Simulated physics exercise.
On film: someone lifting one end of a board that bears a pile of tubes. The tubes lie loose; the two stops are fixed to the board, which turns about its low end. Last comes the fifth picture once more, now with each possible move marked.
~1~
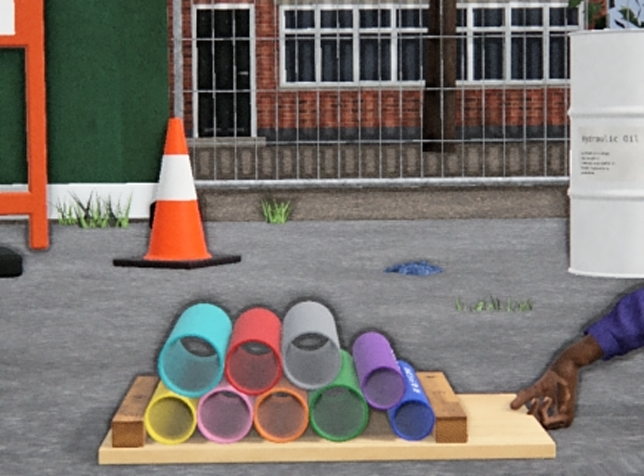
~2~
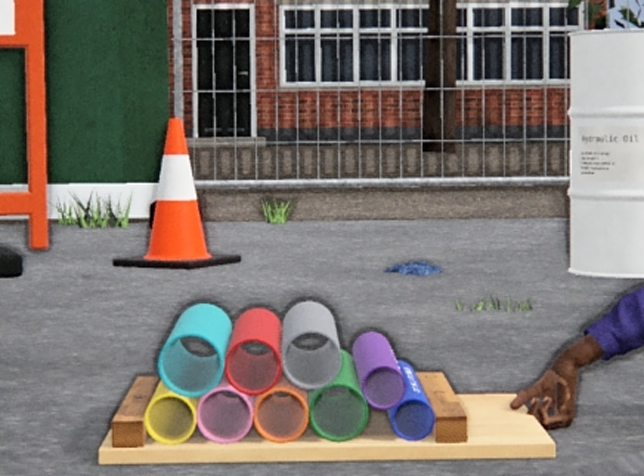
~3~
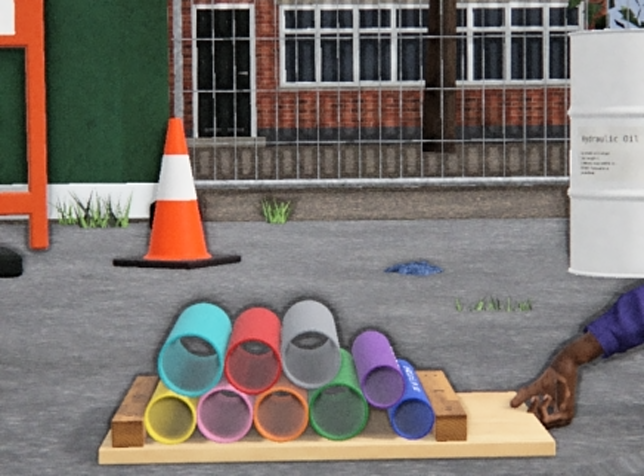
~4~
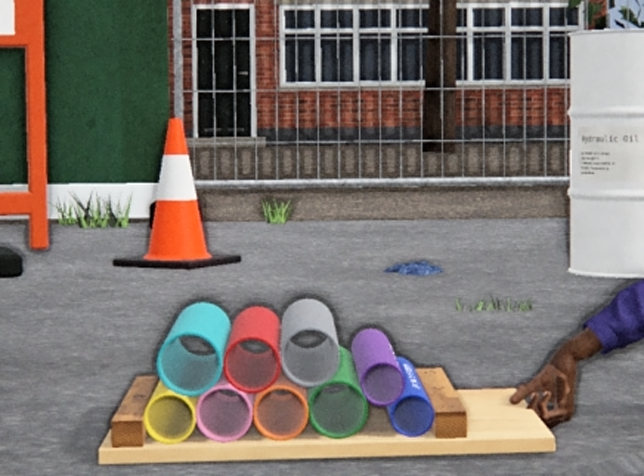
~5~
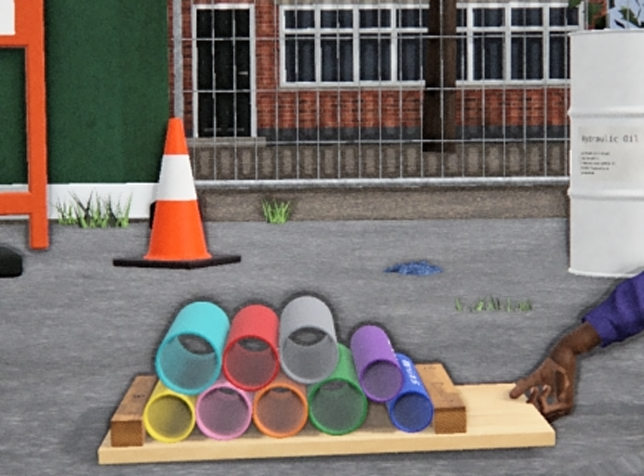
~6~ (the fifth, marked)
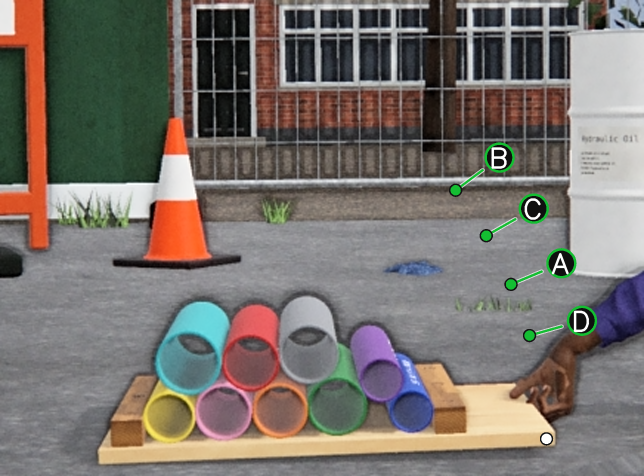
A dark-skinned hand in a purple sleeve reaches in from the right and grips the end of a pale wooden board on grey tarmac, seen from the front by a still camera. Yellow, pink, orange, green and blue tubes lie between wooden blocks beneath turquoise, red, grey and purple ones, before a traffic cone, fence and white drum. The hand raises the board's right end very slightly, and the tubes barely shift with it.
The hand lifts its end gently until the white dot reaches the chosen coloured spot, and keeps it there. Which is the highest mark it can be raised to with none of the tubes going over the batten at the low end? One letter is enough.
Raise it to D.
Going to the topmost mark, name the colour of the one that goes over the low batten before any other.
First is the turquoise one.
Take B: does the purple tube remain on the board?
The purple tube: Yes.
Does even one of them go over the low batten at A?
Yes, at A.
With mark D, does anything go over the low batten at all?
At D: No.
On the copy, A at (511, 284); B at (455, 190); C at (487, 236); D at (530, 335); the white dot at (546, 439).
On D. First, board at 12°.
Then, board at 15°.
Finally, board at 15°, none over the low batten.
By contrast, A three over the low batten (turquoise, red, grey); B three over the low batten (turquoise, red, grey); C three over the low batten (turquoise, red, grey).
